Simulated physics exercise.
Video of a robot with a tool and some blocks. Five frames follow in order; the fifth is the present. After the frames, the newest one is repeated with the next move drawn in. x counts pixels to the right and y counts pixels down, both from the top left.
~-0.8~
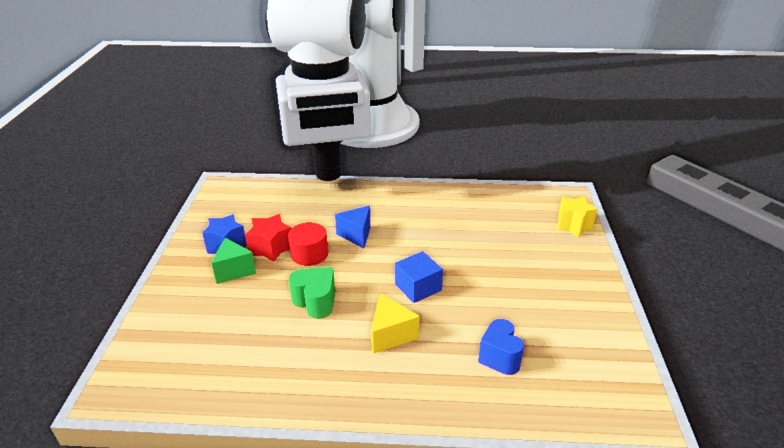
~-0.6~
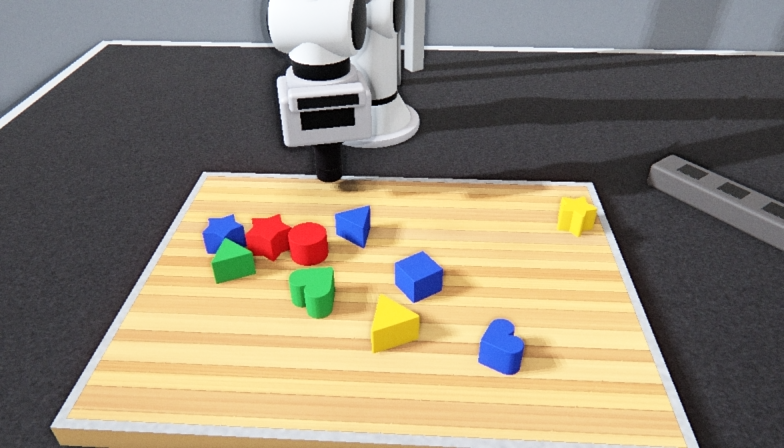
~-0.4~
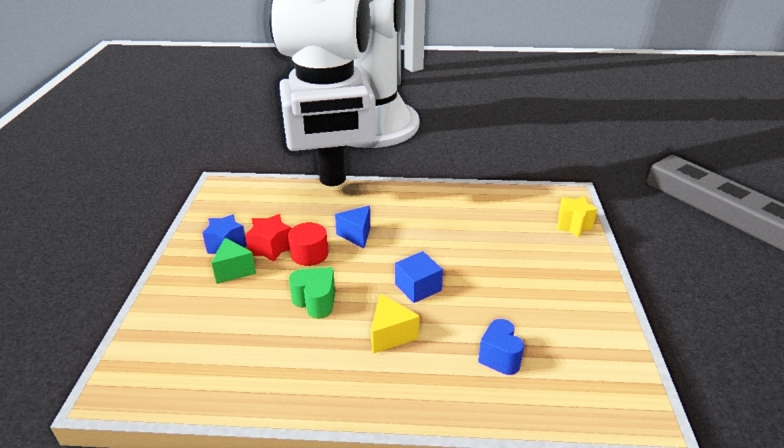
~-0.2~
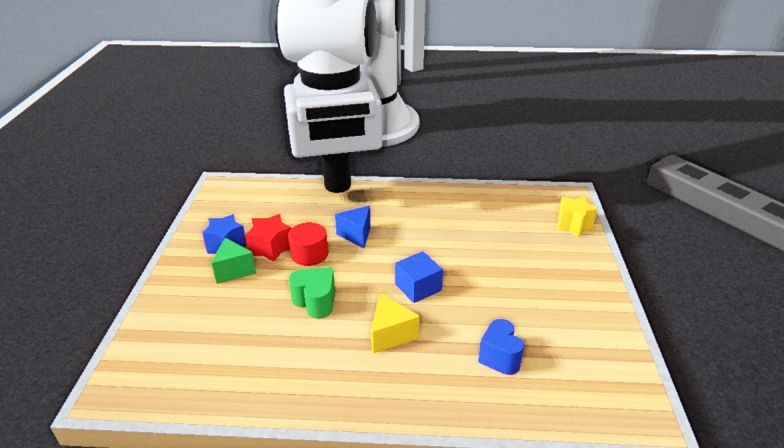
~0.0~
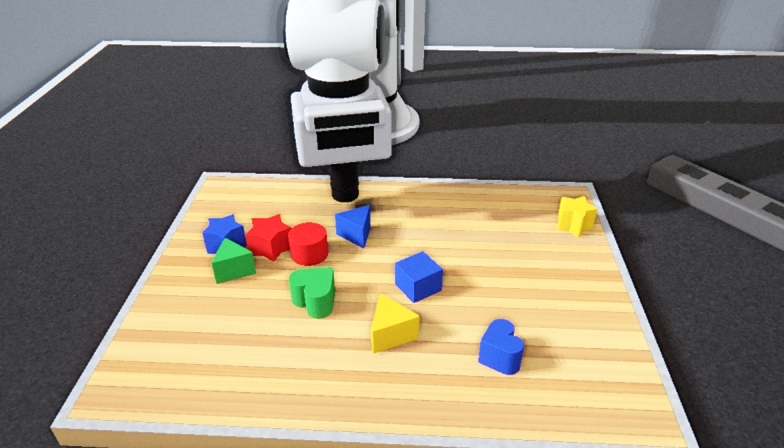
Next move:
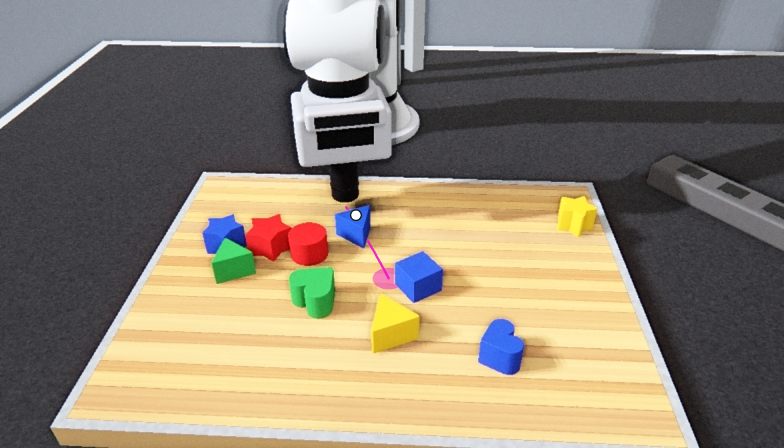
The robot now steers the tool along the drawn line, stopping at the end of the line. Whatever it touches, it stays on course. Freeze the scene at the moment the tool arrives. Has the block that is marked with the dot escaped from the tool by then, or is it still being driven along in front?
It is gone from the front.
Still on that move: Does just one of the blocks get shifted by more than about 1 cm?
Yes, that is what happens.
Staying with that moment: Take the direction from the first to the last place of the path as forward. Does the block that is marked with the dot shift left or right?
Answer: Rightward.
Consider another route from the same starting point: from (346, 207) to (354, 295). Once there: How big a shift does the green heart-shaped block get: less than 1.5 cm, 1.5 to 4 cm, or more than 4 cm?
Overall it shifts less than 1.5 cm.
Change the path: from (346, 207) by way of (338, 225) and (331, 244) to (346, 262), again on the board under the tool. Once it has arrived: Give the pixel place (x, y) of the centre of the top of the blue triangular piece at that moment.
Its top middle will sit at (364, 227).
Drawn move, in a line from (346, 207) to (389, 278); the dot is on the blue triangular piece.
The first path, step by step. One third of the way, tool at (360, 218); blue triangular piece at (357, 224), turned 25° clockwise.
Two thirds of the way, tool at (374, 240); blue triangular piece at (361, 247), turned 60° clockwise.
At the end, tool at (389, 266); red circular block still; blue triangular piece at (358, 260), turned 90° clockwise; blue square block at (422, 267).
